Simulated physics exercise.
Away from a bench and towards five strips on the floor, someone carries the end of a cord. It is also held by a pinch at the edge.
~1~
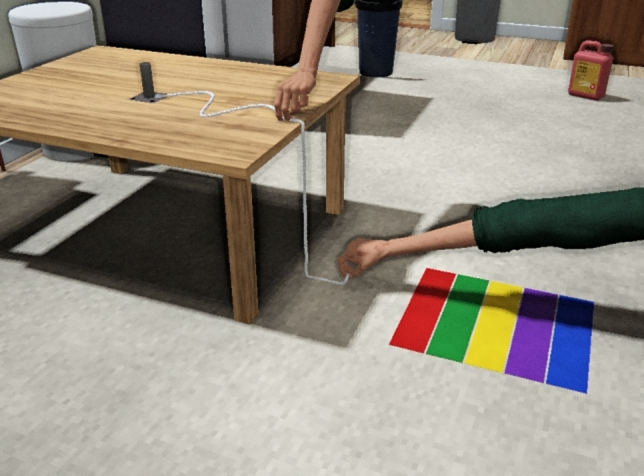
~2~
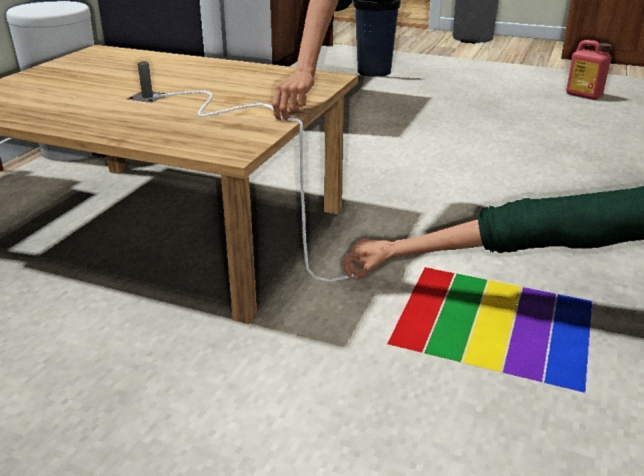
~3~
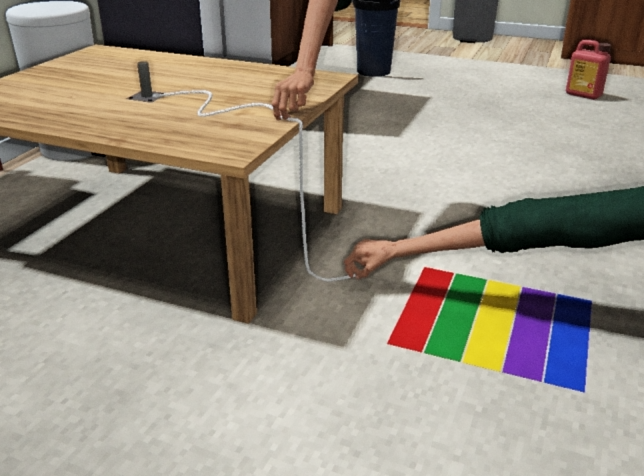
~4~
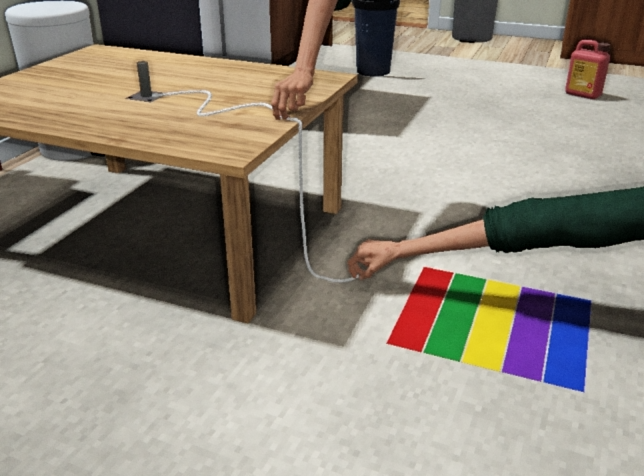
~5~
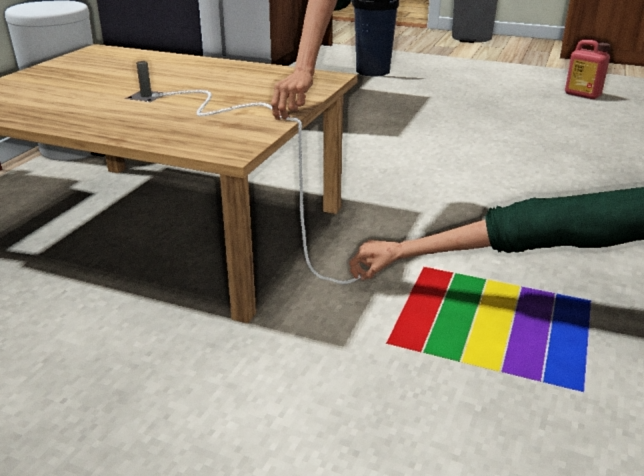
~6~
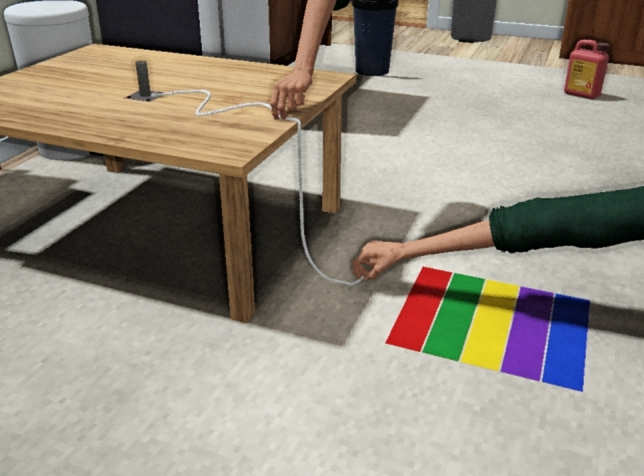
A wooden table with a white cord running across its top and down over its edge stands at left on a pale grey floor, seen from above in a room. One hand pinches the cord at the table's edge, while a green-sleeved arm holds its low end beside red, green, yellow, purple and blue strips. That lower hand edges slightly right, drawing the hanging cord along, and the camera barely shifts.
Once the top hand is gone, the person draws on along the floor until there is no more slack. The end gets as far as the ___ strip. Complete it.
The end gets as far as the blue strip.
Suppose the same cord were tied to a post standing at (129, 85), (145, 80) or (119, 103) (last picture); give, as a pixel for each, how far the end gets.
Close to (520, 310), (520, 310) and (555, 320) in that order.
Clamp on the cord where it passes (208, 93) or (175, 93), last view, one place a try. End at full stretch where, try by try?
(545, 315), (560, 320).
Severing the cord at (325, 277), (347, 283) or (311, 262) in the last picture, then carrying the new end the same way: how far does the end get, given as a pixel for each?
In turn, (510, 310) for the first, (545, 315) for the second and (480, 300) for the third.
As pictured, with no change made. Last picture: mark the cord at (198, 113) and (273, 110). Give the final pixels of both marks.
The first lands at (259, 112), while the second lands at (342, 150).
Soon after, end near (504, 307); over yellow.
After that, end near (546, 316); over purple.
At the stop, end near (572, 322); over blue. Over blue.
